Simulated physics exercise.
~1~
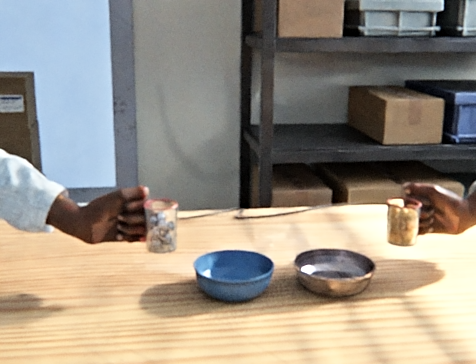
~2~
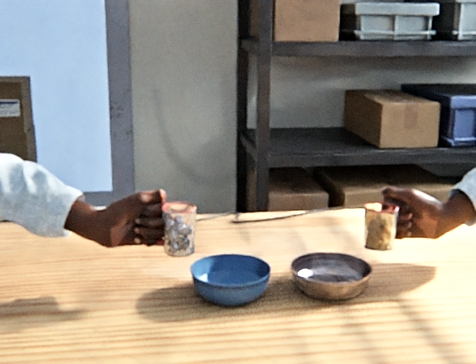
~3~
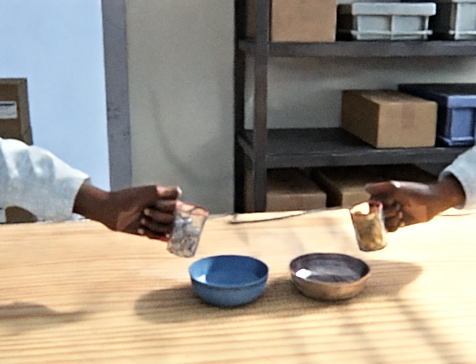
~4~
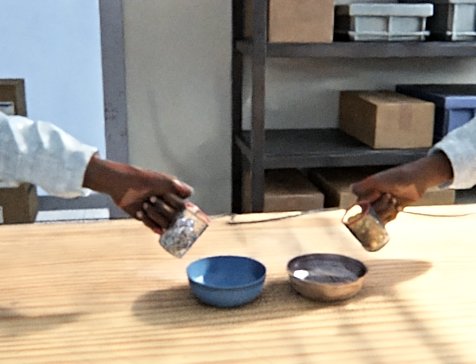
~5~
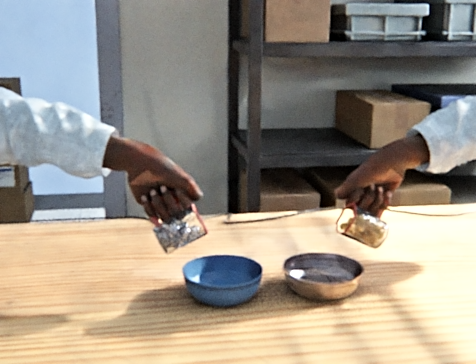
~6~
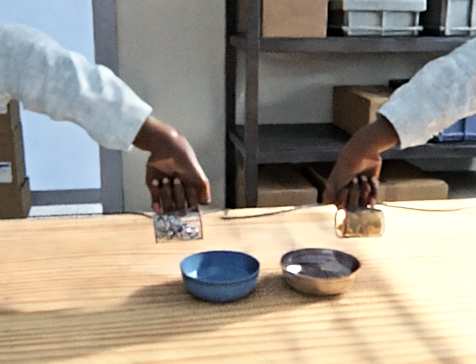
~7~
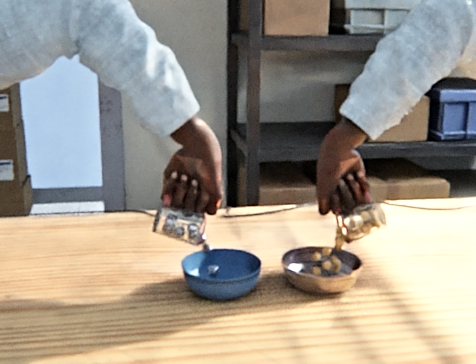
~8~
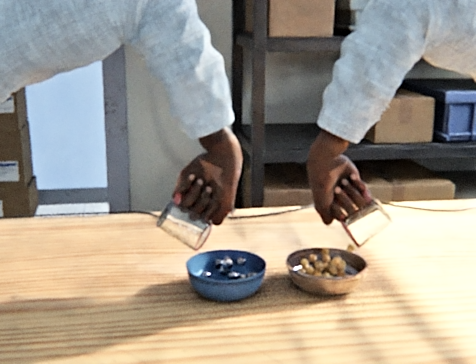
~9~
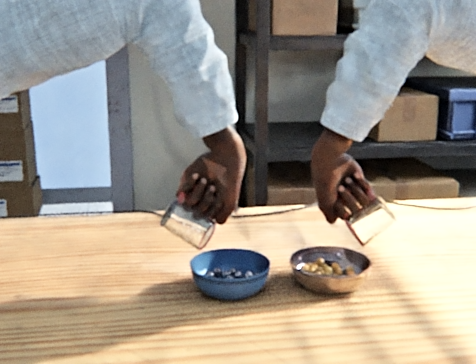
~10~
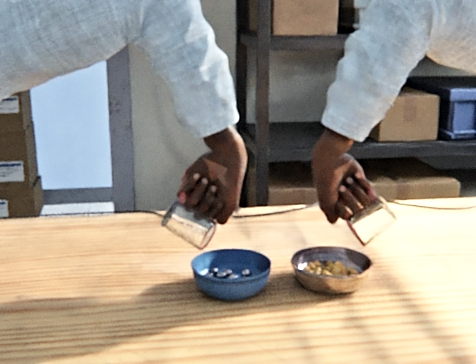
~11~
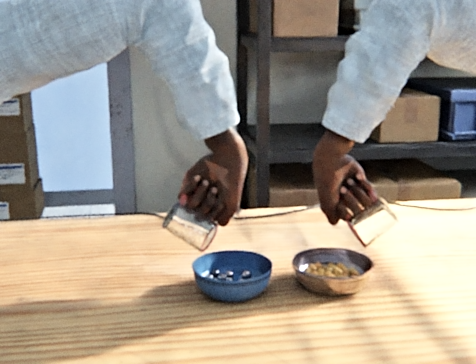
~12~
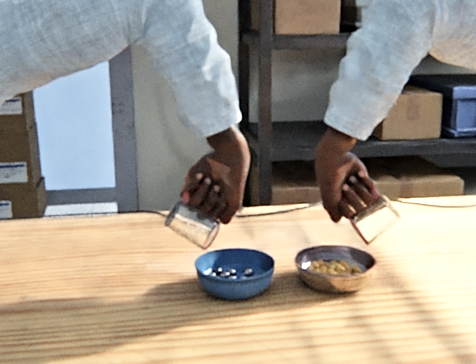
At the start, two hands in pale sleeves hold small clear cups upright at either side of a wooden table, with a blue bowl and a brownish metallic bowl between them. The hands move inward and tilt the cups until they lie on their sides above the bowls. They tip further, and small loose pieces spill out, silvery ones on the left and golden ones on the right. Everything drops into the bowls, and both cups are left empty and upside down. At the end the hands hold still, and no pieces lie on the table.
